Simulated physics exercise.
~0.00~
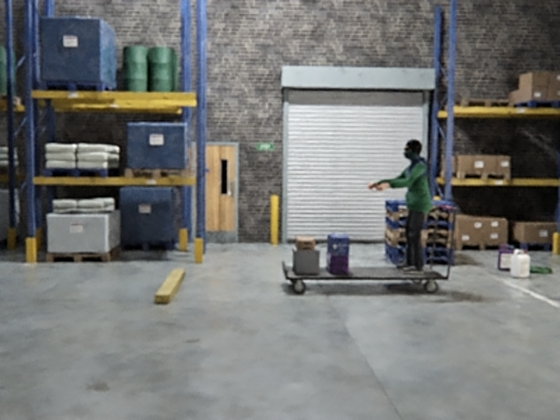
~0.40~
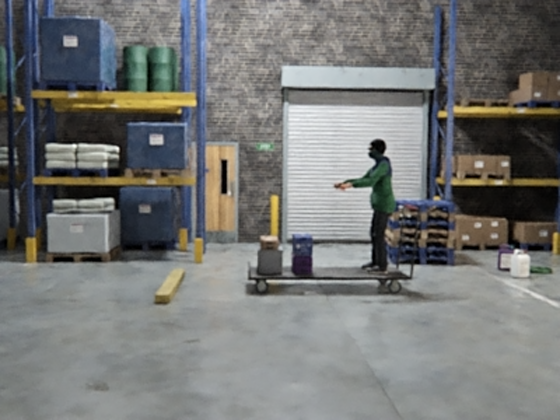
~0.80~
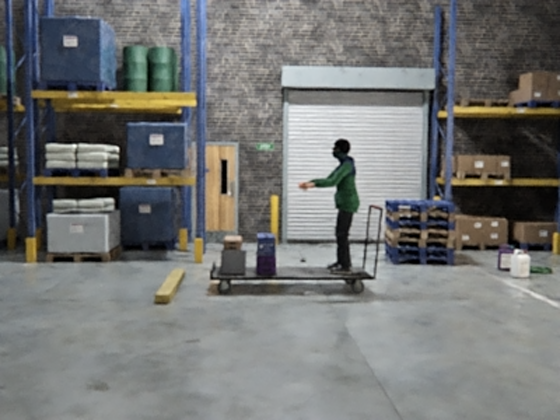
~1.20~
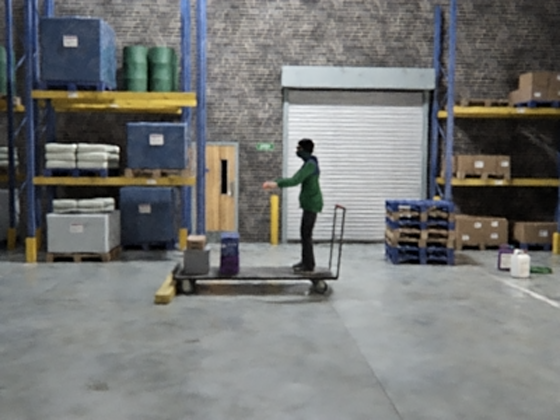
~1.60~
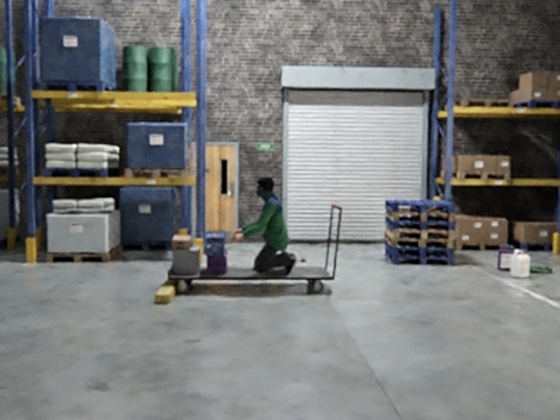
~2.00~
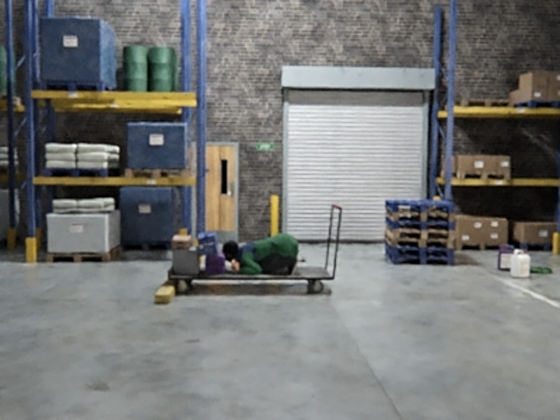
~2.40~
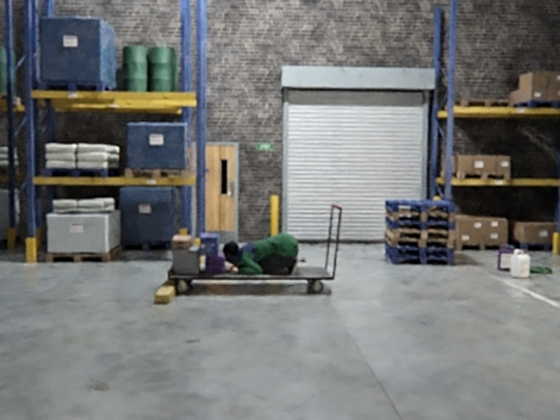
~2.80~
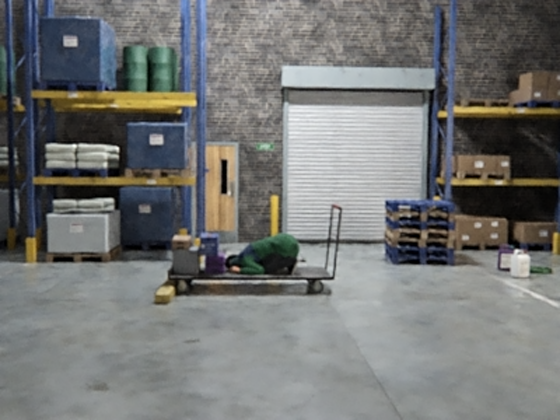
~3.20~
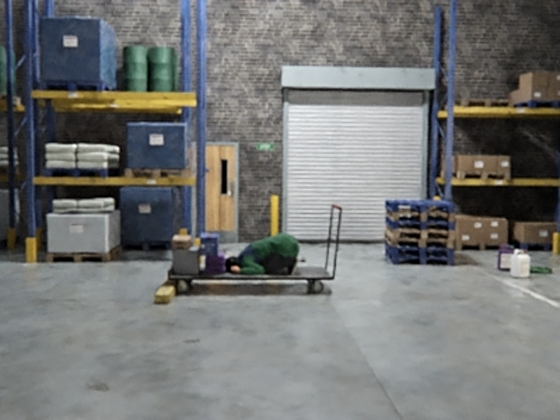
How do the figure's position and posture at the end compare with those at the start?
At the start the figure stands upright on the trolley in front of the right side of the shutter door. By the end the figure is farther left and lower, slumped face down on the deck of the stopped trolley.
